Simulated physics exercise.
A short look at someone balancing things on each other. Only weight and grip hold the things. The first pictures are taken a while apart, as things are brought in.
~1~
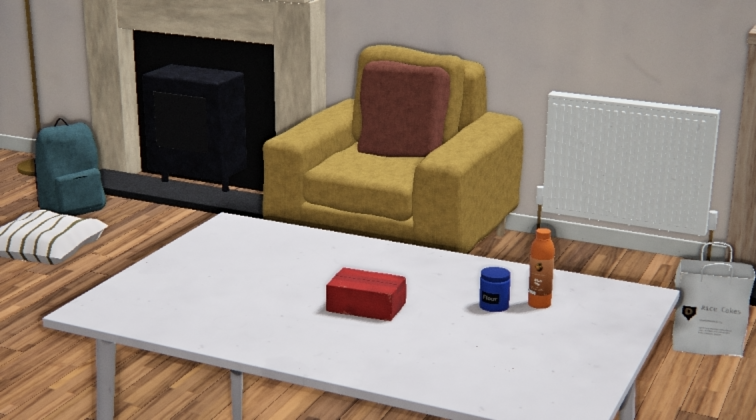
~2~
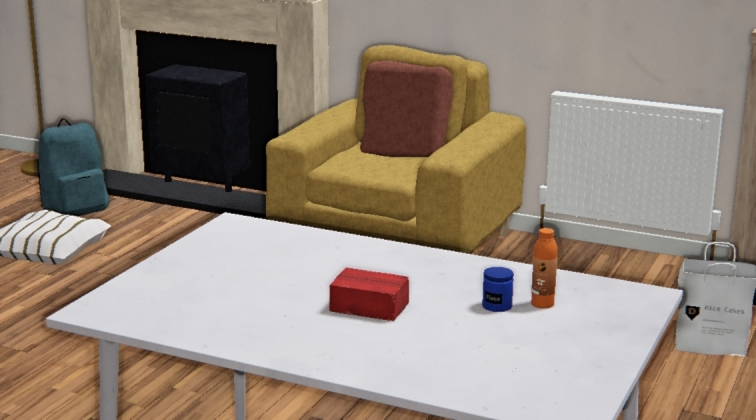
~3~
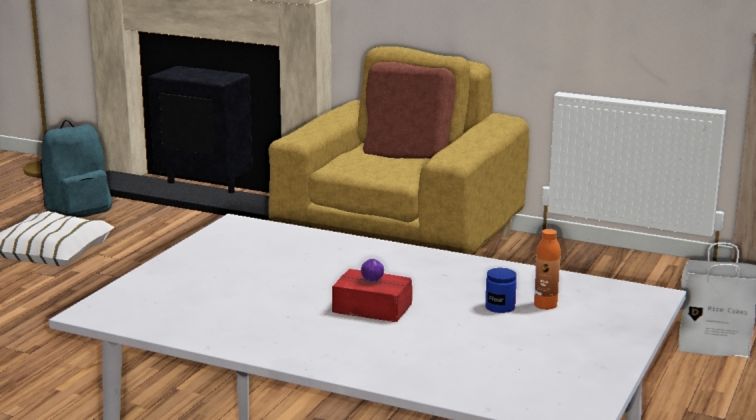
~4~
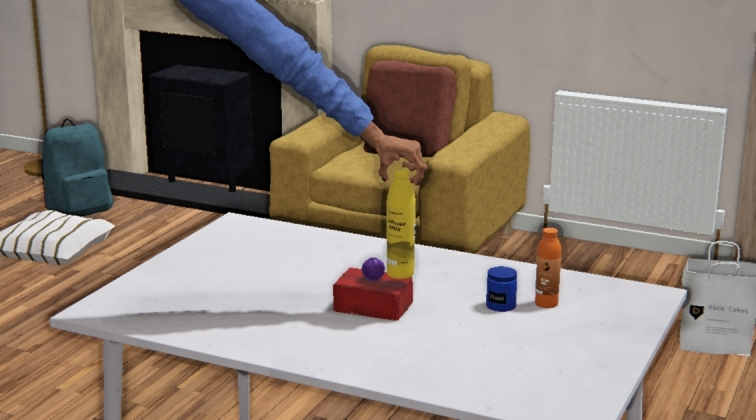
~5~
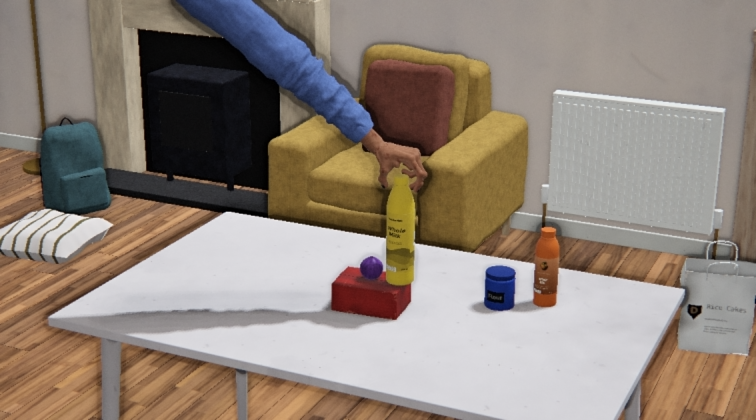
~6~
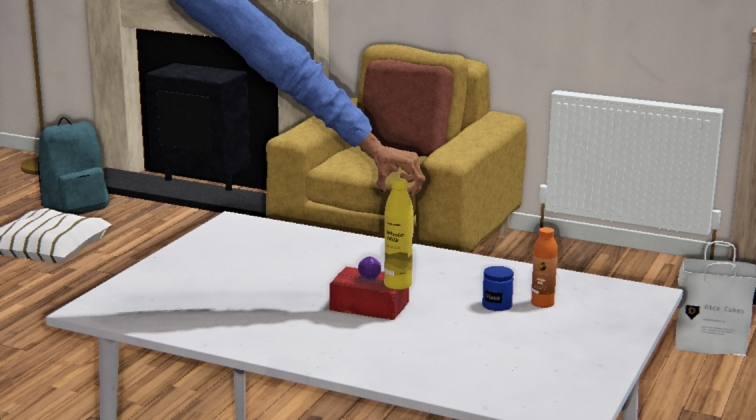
The video shows a white table with a red box, blue jar and orange bottle, where a purple ball appears on the box before a blue-sleeved arm lowers a yellow bottle slightly onto the box's right end.
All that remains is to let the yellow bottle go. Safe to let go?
In the end the pile holds.
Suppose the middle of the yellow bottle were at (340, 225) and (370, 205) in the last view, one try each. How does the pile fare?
First try: It keeps its balance; second try: It gives way.
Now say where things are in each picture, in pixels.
In the first frame, the last thing is not in view yet; orange bottle (542, 268).
In the second frame, the last thing is not in view yet; blue jar (498, 289).
In the third frame, the last thing is not in view yet; orange bottle (548, 269).
In the fourth frame, still above its spot; yellow bottle (401, 222); blue jar (502, 289).
In the fifth frame, still above its spot; yellow bottle (401, 229); orange bottle (547, 267).
In the sixth frame, in place under the hand; yellow bottle (399, 233); blue jar (498, 288).
Then, 0.90 s later than the last frame, all is still.
Then, 2.00 s later than the last frame, yellow bottle resting near (399, 233).
When it is over, all 5 as before. End places, in pixels of the last picture, yellow bottle near (399, 233). The pile keeps its balance.
